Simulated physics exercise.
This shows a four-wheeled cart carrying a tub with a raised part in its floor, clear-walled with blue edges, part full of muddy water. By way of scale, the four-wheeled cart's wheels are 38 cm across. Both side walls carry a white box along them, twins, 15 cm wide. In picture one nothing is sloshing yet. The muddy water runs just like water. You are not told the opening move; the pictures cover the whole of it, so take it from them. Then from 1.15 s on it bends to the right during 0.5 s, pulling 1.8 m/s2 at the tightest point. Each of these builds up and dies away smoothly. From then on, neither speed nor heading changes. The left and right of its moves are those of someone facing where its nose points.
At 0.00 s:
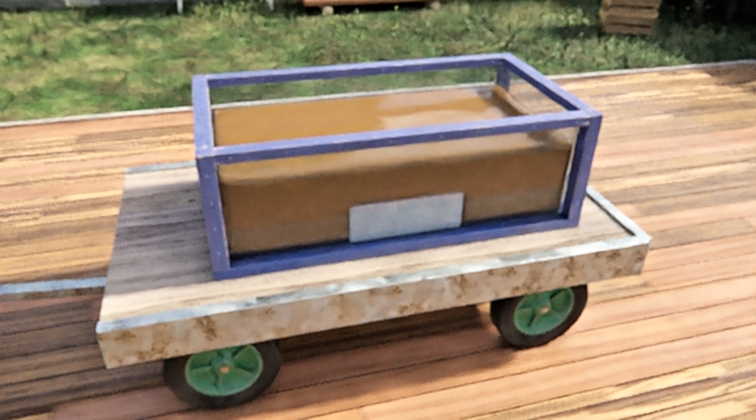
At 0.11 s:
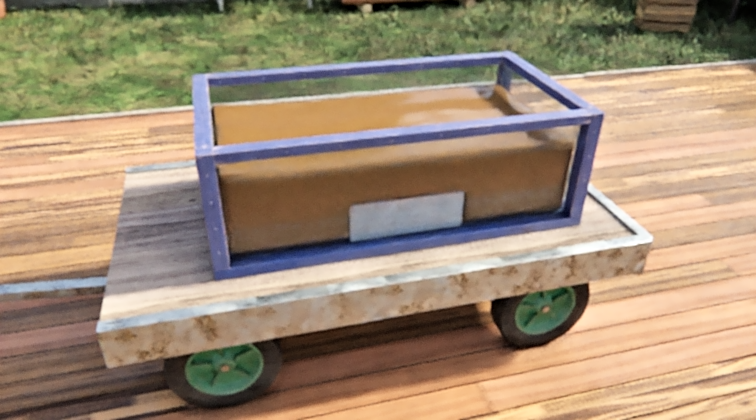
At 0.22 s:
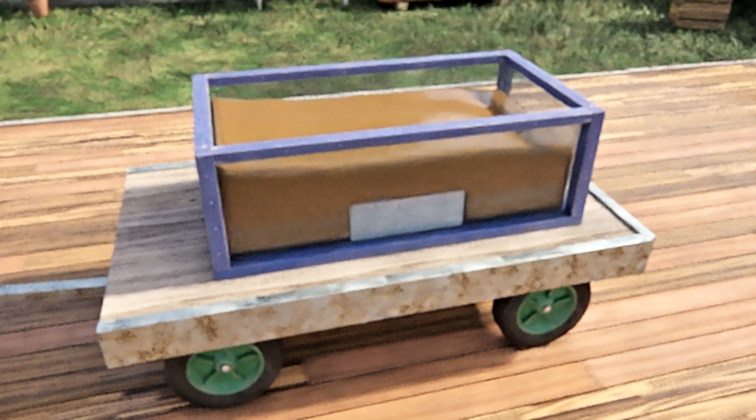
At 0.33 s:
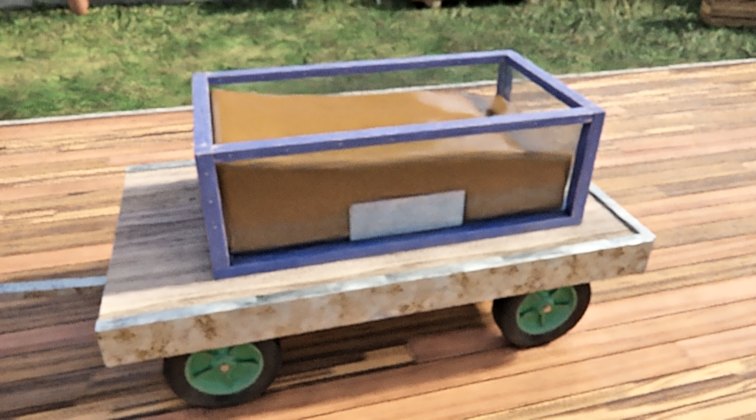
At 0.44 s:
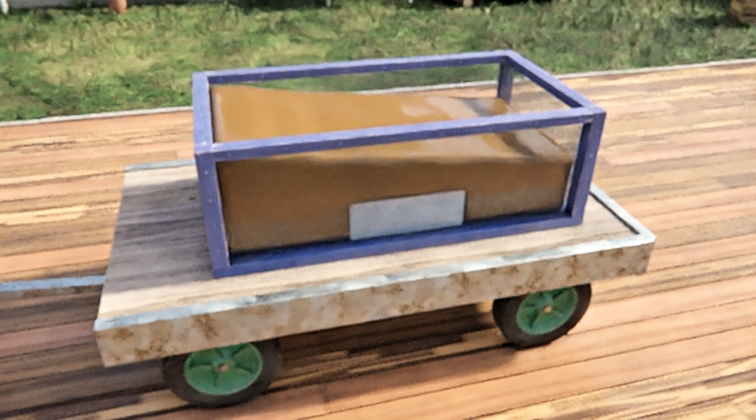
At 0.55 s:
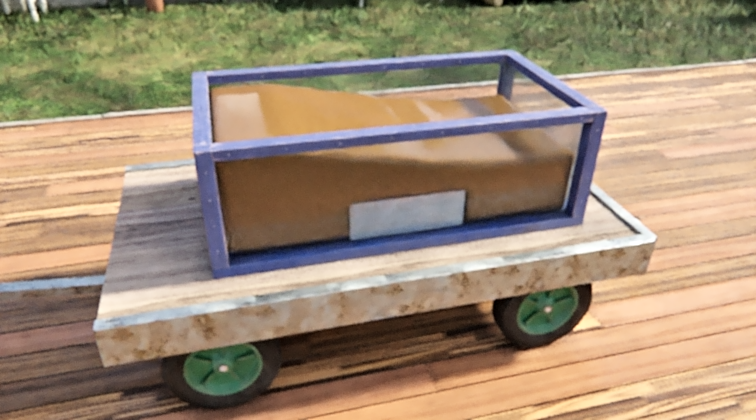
The video shows a flat cart with green-hubbed wheels rolling left across a wooden deck beside grass, carrying a clear, blue-edged tub of muddy water, whose initially level surface climbs toward the left end and becomes uneven.
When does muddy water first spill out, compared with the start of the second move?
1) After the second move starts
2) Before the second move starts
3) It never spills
After the second move starts (1).
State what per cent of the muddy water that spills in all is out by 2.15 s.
By that time, around 40 percent of it is out.
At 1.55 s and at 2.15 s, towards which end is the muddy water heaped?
Towards the aft end first, then towards the fore end.
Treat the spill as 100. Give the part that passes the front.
Spill fraction there: Roughly 20 per cent.
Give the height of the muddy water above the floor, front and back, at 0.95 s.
Heights: Front 30 cm, then back 26 cm.
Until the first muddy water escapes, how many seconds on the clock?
The first spill comes at around 2.0 s.
Then, 0.95 s in, the surface is 29 cm up at the front and 27 cm at the back; nothing has left.
Then, 1.55 s in, the surface is 24 cm up at the front and 34 cm at the back; nothing has left.
Then, 2.15 s in, the surface is 37 cm up at the front and 27 cm at the back; nothing has left.
Then, 4.64 s in, 1 per cent is out, over the near side; the first of it left at about 2.05 s, and the second move began at 1.15 s.
